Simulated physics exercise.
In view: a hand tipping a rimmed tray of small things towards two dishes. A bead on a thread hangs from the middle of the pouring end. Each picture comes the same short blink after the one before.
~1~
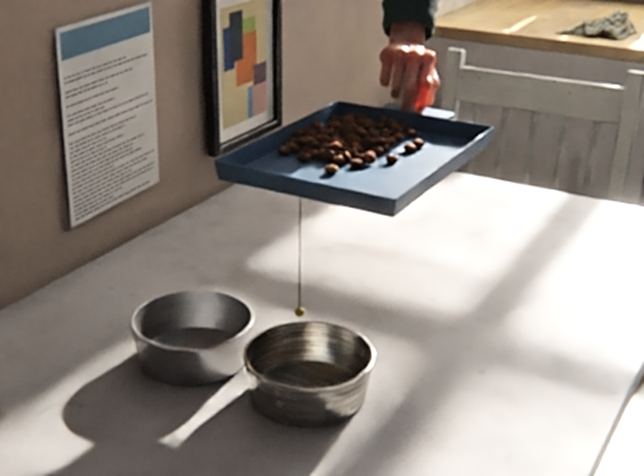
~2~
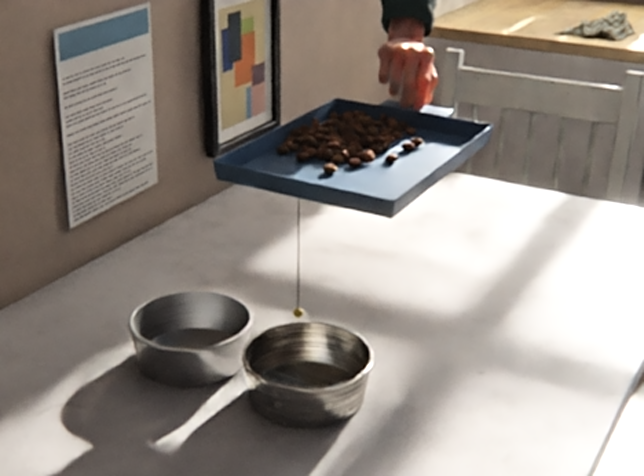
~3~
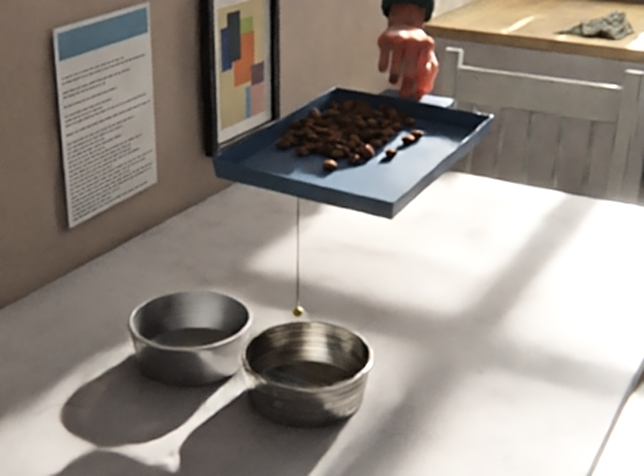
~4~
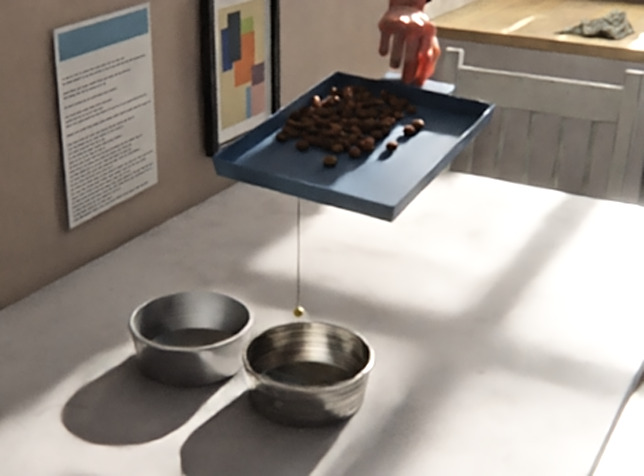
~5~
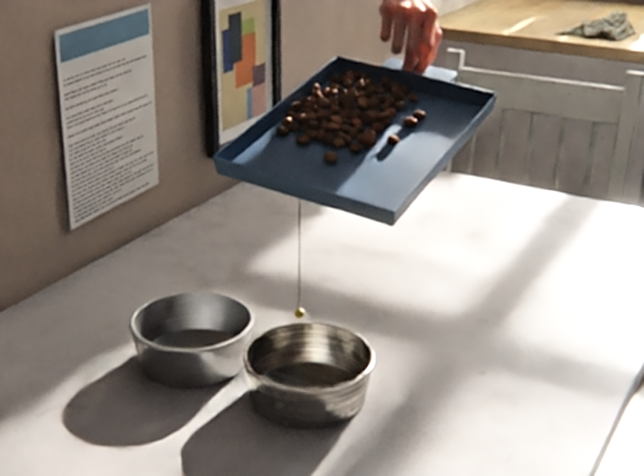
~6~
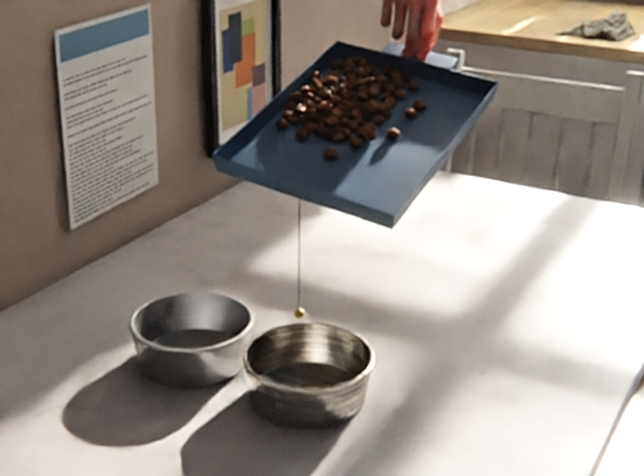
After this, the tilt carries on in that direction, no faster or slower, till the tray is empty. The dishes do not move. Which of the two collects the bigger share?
It favours the right dish.
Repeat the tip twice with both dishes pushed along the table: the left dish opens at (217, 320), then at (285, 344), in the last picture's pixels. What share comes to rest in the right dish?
First some 80, then 40 per cent.
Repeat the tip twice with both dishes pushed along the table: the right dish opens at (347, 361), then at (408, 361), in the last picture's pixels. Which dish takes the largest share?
First right, then the right-hand dish.
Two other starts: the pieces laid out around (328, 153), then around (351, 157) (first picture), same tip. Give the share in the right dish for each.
Near 50 % and 60 %.
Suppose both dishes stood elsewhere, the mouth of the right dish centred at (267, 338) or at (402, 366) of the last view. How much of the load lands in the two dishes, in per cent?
In turn 10 and 80 in a hundred.
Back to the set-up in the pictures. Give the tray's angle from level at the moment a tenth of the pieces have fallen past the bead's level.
Around 70° of tilt.
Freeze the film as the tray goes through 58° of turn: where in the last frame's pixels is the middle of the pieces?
At about (344, 181).
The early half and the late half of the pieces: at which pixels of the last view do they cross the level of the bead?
Around (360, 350) and then (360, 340).
Shortly afterwards, tray tipped steeply; all but a few on the tray; only a few in the air.
Next, tray tipped right over; near half on the tray; near a quarter in the right dish; near a quarter outside both; a little in the air.
Some moments later, tray tipped past a quarter turn; near half in the right dish; near half outside both.
In the end, tray tipped past a quarter turn; near half in the right dish; none at all in the left dish; near half outside both.
